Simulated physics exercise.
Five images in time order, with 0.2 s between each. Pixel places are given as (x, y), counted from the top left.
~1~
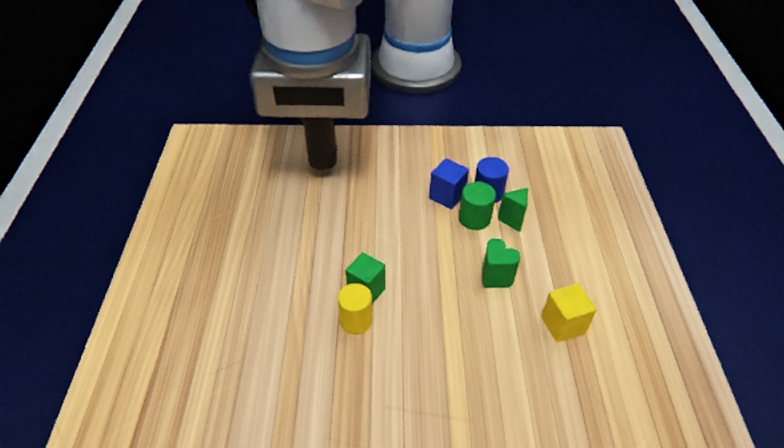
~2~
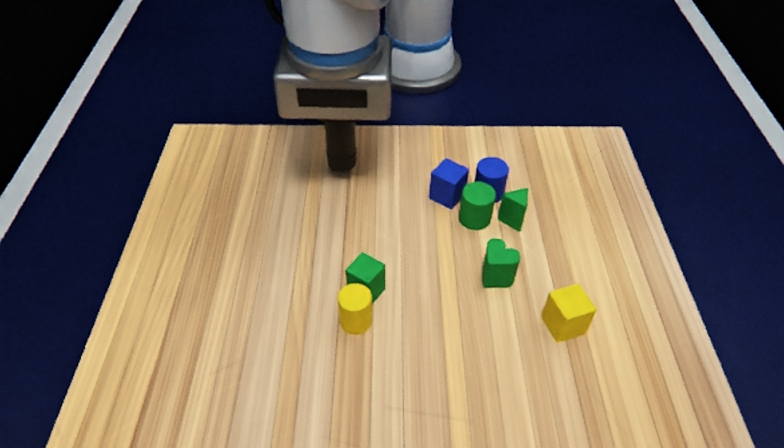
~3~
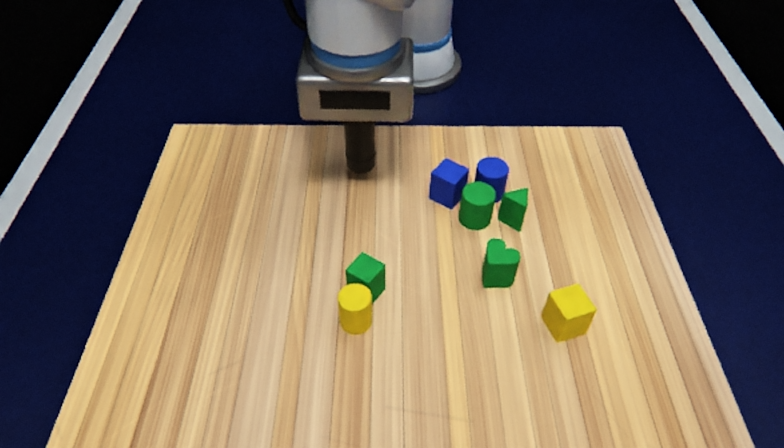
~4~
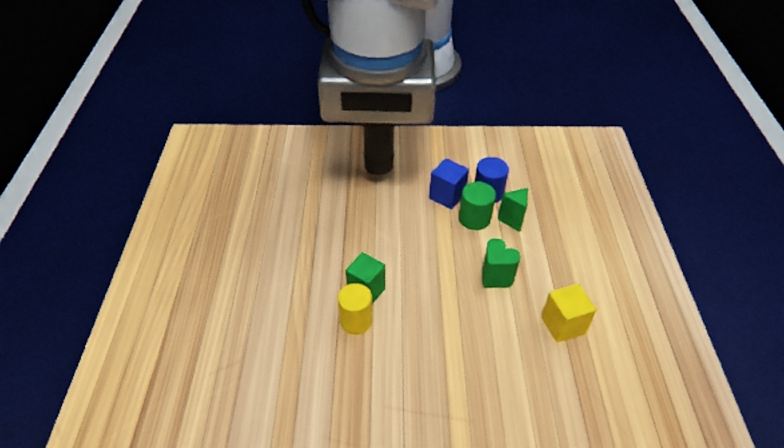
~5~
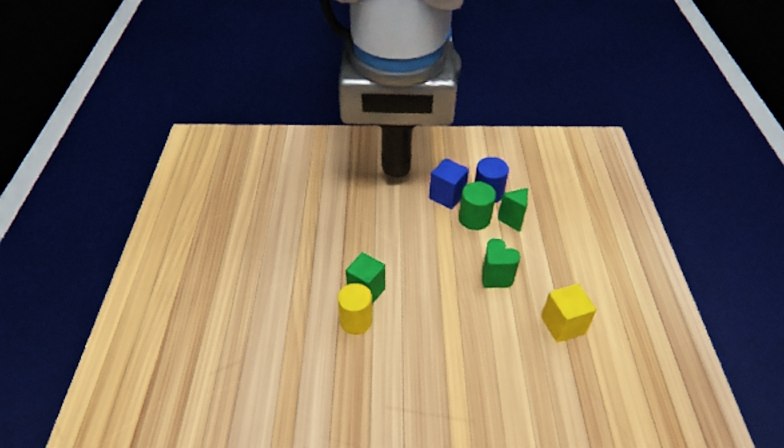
A robot arm with a dark bar slid steadily to the right along the far edge of a wooden board, nearing a blue cube, while the blue, green and yellow blocks all stayed still.
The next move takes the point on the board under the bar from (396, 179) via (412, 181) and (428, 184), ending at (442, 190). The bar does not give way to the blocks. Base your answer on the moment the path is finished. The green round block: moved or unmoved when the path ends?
The block in question is displaced by the end.
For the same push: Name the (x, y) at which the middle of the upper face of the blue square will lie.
It will likely be found at (467, 179).
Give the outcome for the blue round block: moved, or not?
At the end of the path, the blue round block remains in its old spot.
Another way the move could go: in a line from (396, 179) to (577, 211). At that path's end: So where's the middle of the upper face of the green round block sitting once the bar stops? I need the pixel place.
The centre of its top will be at (498, 215).
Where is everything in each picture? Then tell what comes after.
In the first frame, tip of the bar at (323, 161), middles of tops, blue square at (450, 170), green round block at (479, 193), blue round block at (493, 167).
In the second frame, bar at (342, 163), nothing pushed.
In the third frame, bar at (361, 165), nothing pushed.
In the fourth frame, bar at (379, 166), nothing pushed.
In the fifth frame, bar at (396, 168), blue square at (450, 170), green round block at (479, 193), blue round block at (493, 167).
What follows on the original path. Halfway along, bar at (421, 171); nothing pushed yet.
At the end, bar at (443, 179); blue square at (467, 179), turned 15° clockwise; green round block at (487, 198); blue round block unmoved.
